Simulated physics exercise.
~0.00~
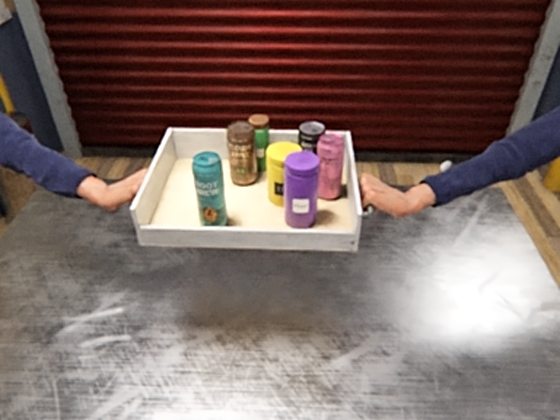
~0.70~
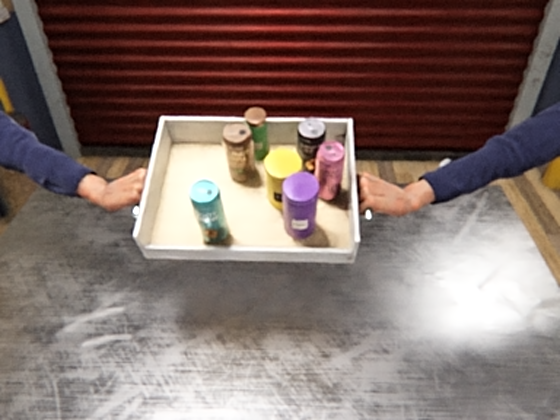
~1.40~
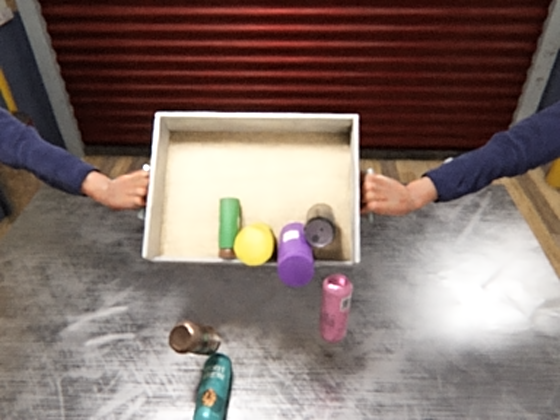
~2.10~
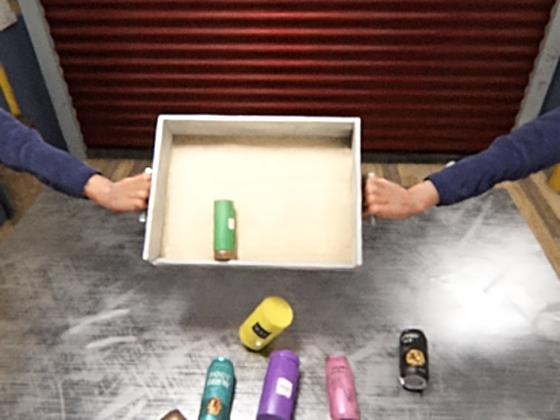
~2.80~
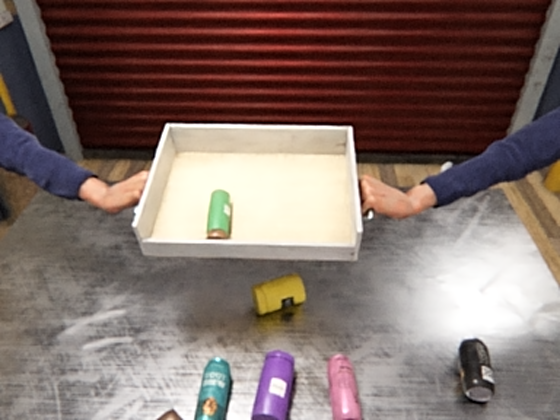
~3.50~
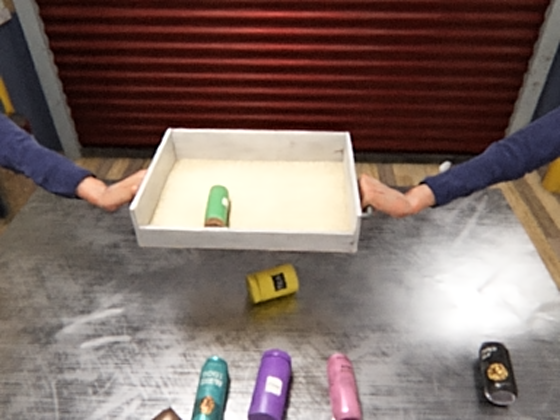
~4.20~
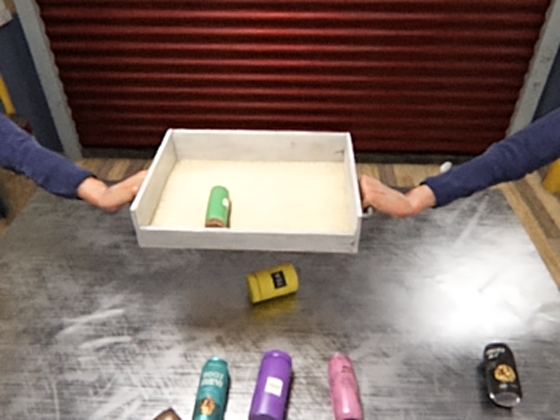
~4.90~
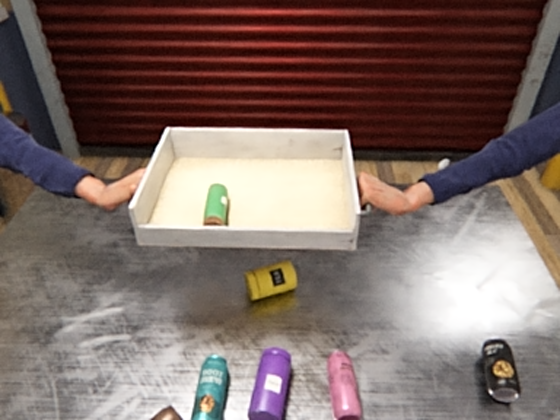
Six of the seven cans and jars in a white crate tumbled onto the table as two hands tipped its near side down, with the turquoise, pink and brown ones going first. The hands leveled it again, leaving only the green shaker inside, toppled.
